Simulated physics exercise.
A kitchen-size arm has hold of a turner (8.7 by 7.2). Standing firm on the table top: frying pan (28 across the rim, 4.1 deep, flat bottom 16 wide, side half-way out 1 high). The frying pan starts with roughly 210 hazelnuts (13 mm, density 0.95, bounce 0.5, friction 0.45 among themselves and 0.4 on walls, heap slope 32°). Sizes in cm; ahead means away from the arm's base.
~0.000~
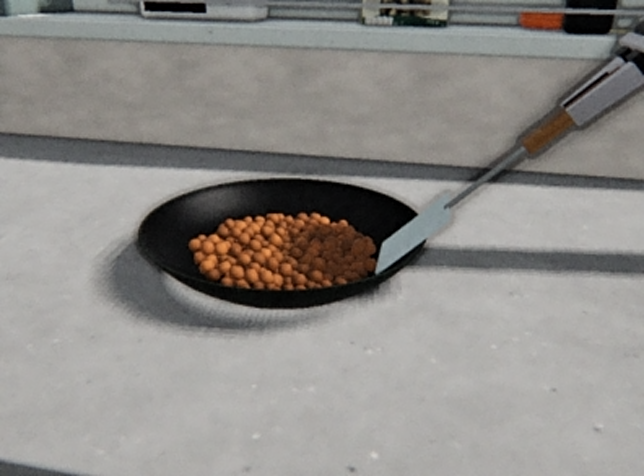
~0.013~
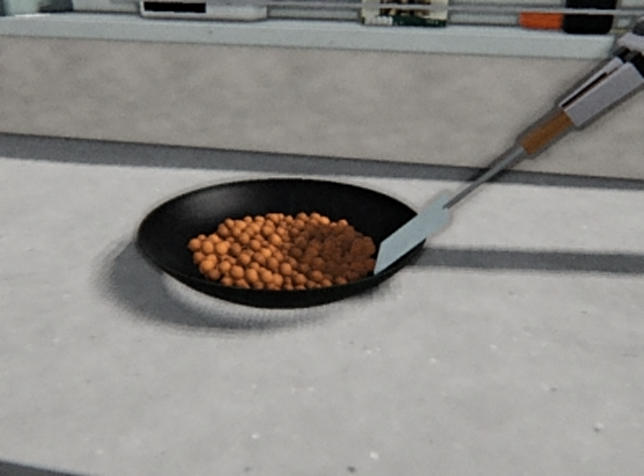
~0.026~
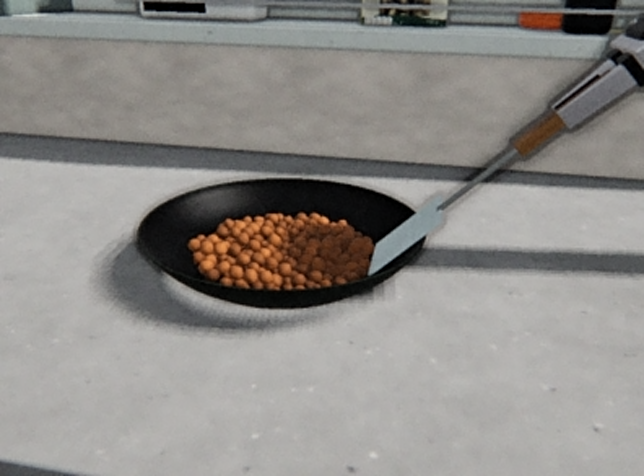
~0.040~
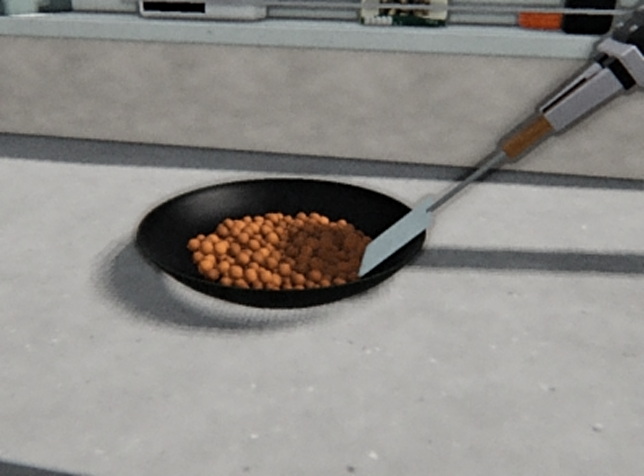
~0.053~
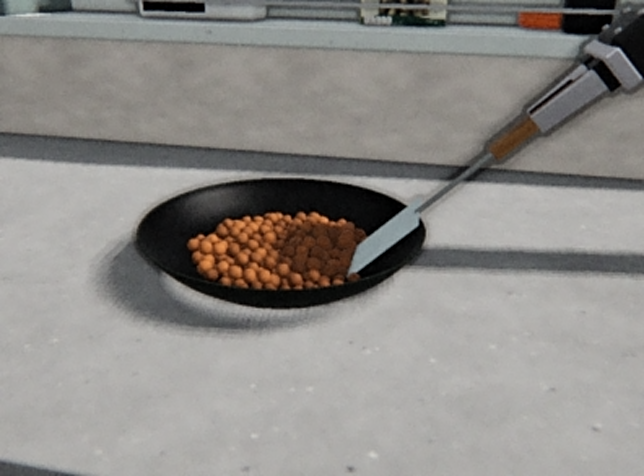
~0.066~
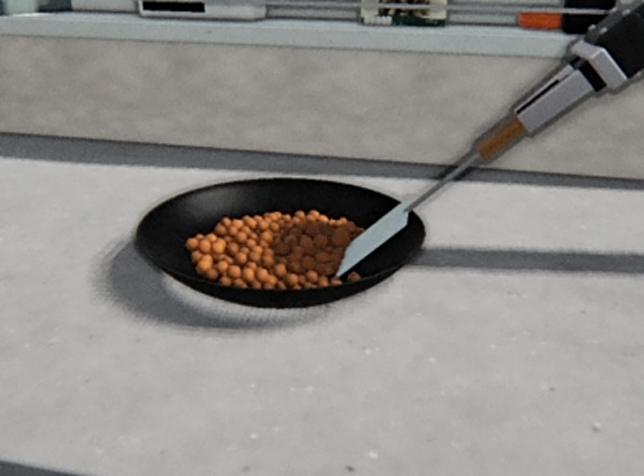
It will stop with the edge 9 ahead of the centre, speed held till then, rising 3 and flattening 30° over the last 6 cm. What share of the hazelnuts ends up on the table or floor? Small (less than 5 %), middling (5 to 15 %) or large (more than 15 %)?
Share on the table or floor: Middling (5 to 15 %).
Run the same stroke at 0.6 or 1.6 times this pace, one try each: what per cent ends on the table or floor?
Some 0 and 20 per cent.
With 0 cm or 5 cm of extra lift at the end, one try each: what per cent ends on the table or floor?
Some 5 and 10 per cent.
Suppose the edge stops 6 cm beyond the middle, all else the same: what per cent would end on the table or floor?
Then about 0 per cent.
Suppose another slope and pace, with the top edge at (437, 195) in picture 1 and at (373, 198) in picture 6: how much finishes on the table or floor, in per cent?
About 20 per cent.
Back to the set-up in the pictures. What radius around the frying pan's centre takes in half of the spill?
About 26 cm.
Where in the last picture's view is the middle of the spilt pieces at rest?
Around (66, 228).
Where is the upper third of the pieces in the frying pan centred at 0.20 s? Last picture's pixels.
Near (237, 233).
After 0.13 s, sloping 45°, highest piece 4 above the table; 209 in the frying pan.
After 0.20 s, sloping 36°, highest piece 4 above the table; 209 in the frying pan.
After 0.44 s, sloping 15°, highest piece 5 above the table; 193 in the frying pan, 16 on the table or floor.
After 1.49 s, sloping 15°, highest piece 3 above the table; 193 in the frying pan, 16 on the table or floor.
At rest, 193 in the frying pan, 16 on the table or floor. That is 8 % on the table or floor.
